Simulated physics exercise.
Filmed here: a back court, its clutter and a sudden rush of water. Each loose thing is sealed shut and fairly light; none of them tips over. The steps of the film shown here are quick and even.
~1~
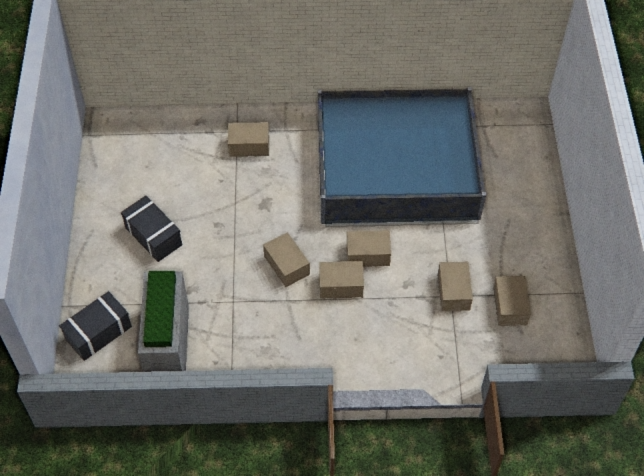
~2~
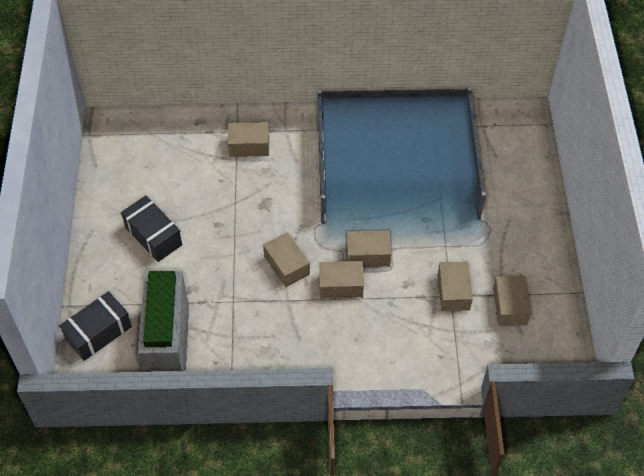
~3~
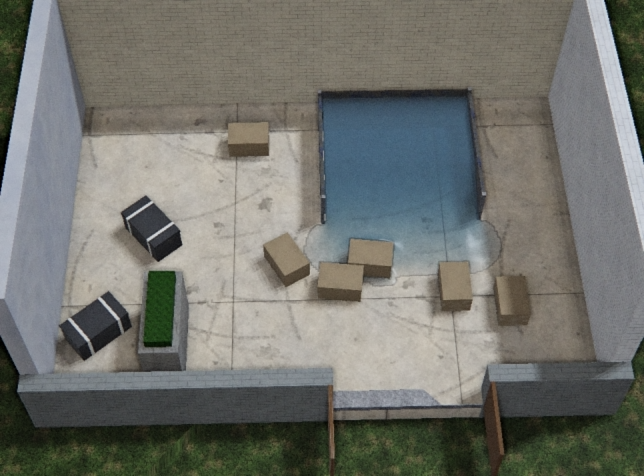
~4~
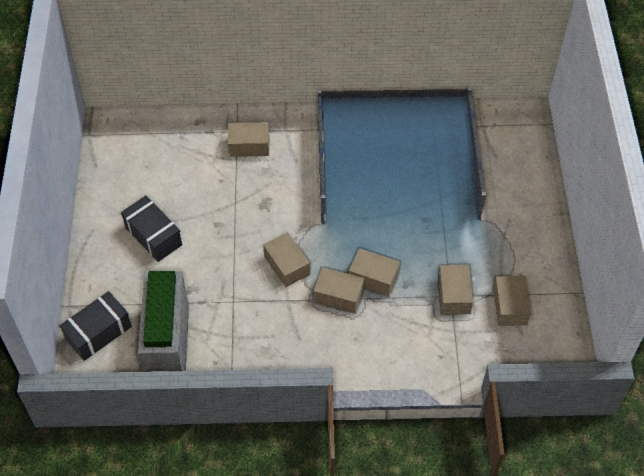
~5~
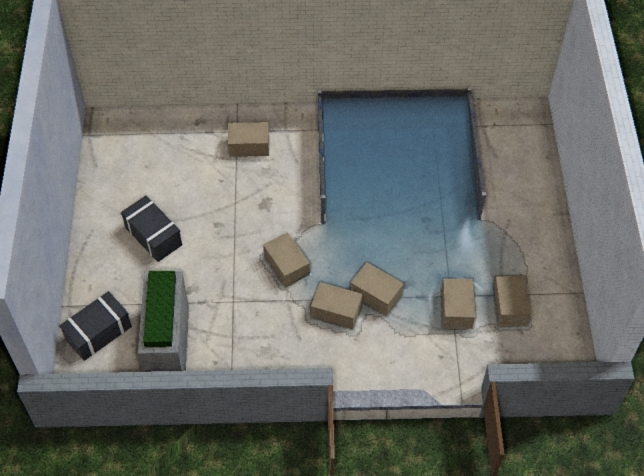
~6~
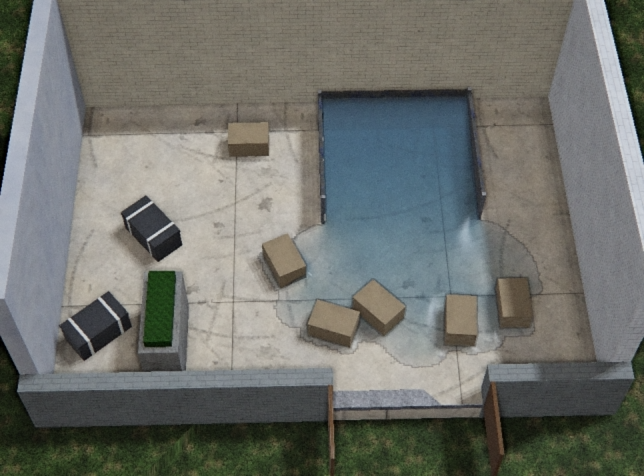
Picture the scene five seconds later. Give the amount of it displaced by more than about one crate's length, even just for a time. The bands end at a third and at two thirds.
Midway band.
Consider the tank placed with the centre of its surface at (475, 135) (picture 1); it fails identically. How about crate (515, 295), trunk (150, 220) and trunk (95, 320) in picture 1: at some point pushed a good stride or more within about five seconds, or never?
Object by object: Over the mark, below the mark, below the mark.
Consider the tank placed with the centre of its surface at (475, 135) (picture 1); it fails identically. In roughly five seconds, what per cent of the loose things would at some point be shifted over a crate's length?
Close to 50 in a hundred.
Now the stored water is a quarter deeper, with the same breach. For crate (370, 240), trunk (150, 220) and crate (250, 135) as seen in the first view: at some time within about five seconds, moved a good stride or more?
Result by item: Covered it; didn't cover it; didn't cover it.
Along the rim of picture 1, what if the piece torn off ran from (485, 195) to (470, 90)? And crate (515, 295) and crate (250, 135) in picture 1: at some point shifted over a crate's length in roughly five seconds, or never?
Went past that, fell short.
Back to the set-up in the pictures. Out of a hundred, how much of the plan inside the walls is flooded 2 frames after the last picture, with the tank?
Near 40 %.
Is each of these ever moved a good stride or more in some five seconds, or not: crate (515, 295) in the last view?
My reading: Displaced that much.
A moment on, 3 of 8 are well off their spots; 1 afloat.
Next, 5 of 8 are well off their spots; 2 afloat.
Later, 4 of 8 are well off their spots; 2 afloat.
In the end, 4 of 8 are well off their spots, and 5 have been at some point; 1 afloat.
